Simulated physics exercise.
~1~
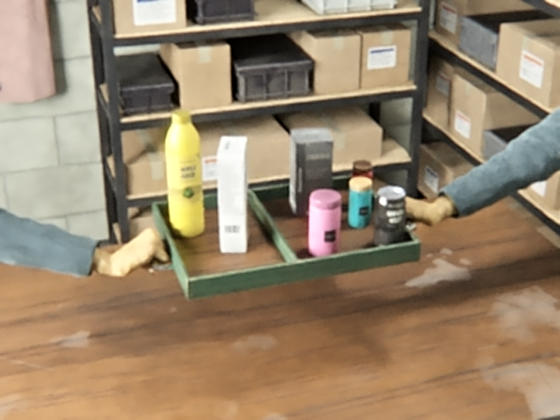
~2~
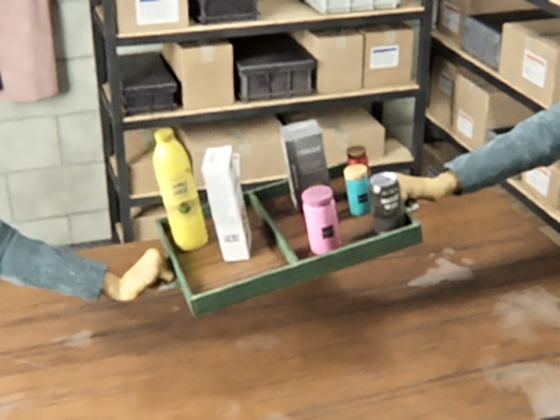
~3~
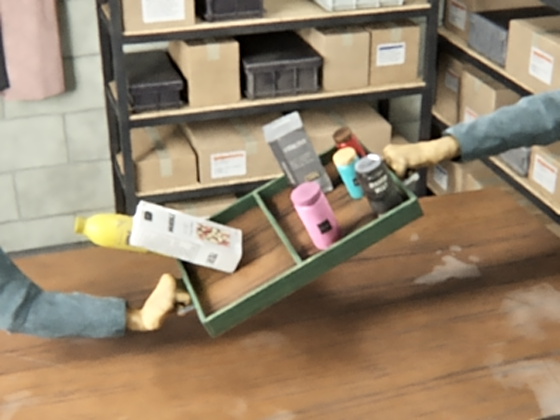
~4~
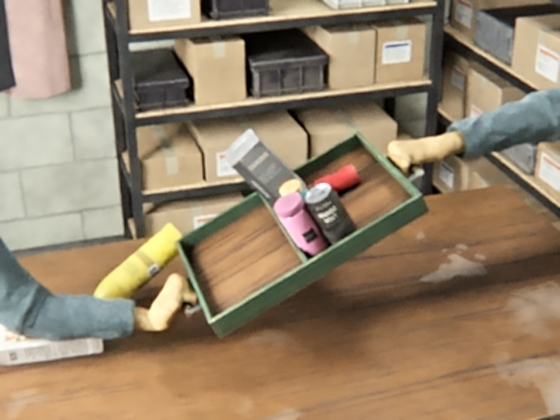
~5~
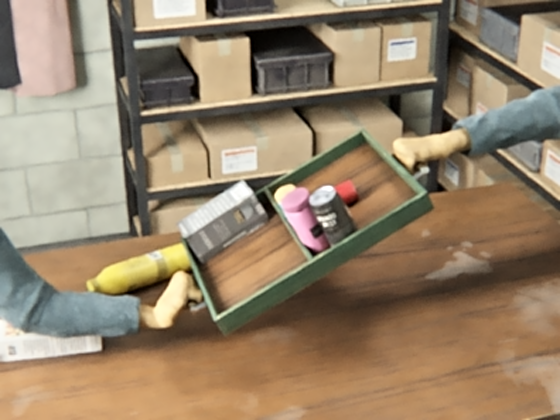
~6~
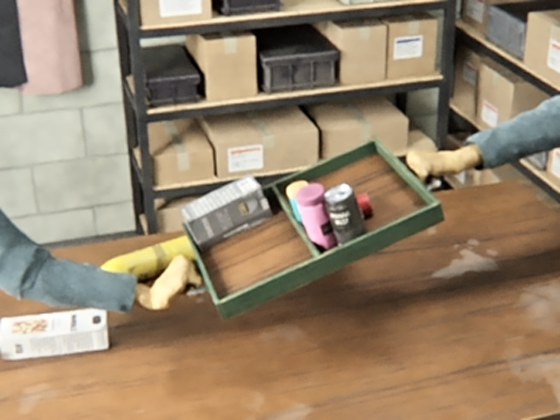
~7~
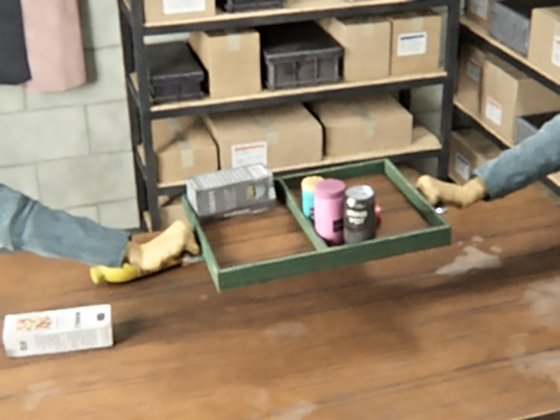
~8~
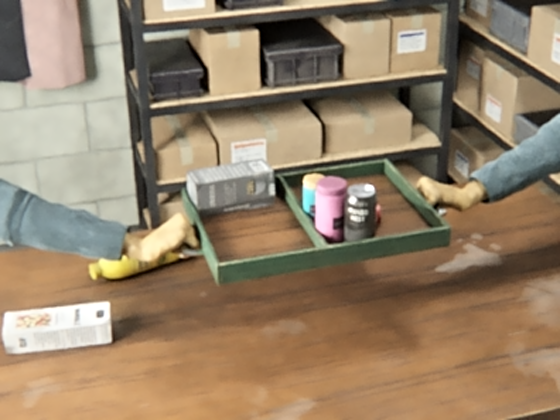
Green tray tipping left between two gloved hands, spilling yellow bottle and white carton onto the table, then levelling with jars upright.
